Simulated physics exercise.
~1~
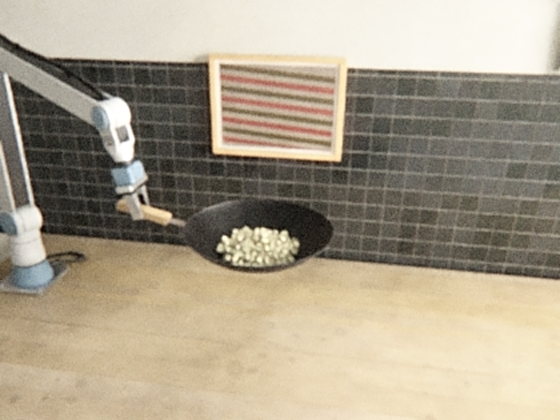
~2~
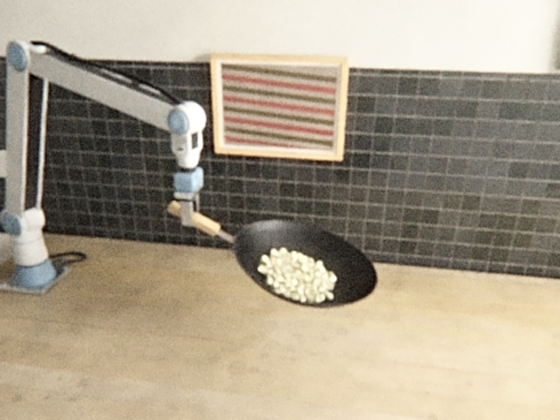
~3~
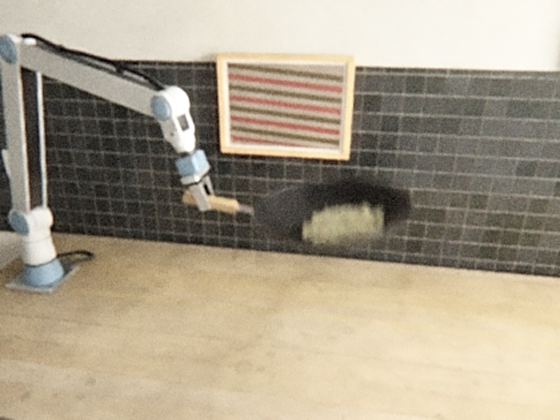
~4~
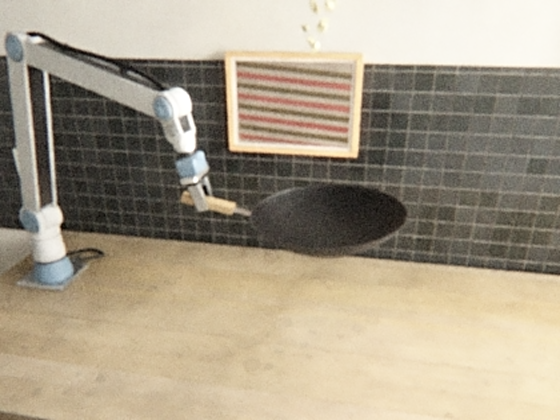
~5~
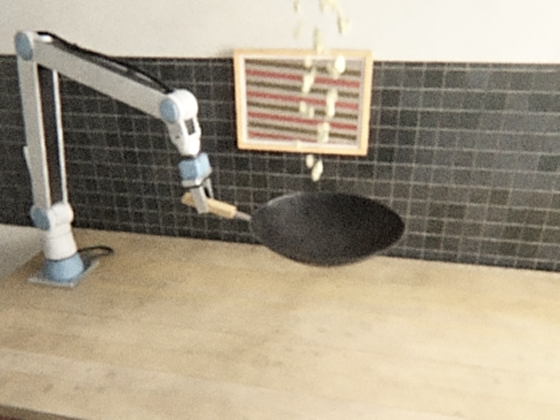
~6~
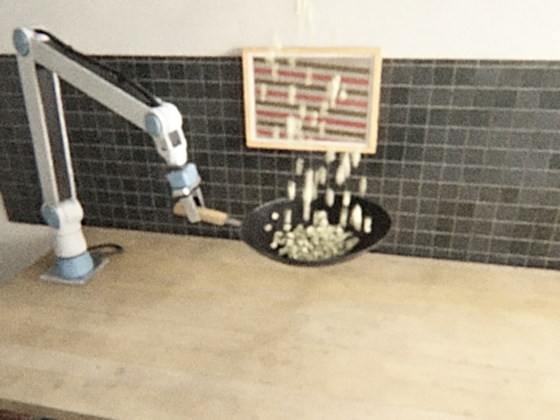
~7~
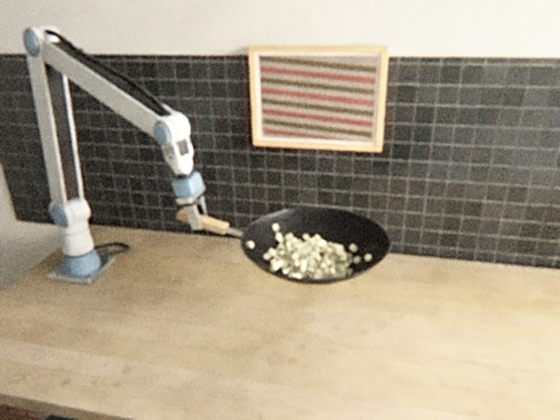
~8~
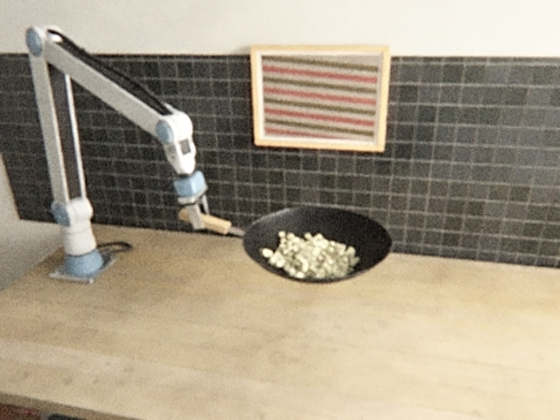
A robot arm swings a black wok, tosses pale chunks high, and catches them.
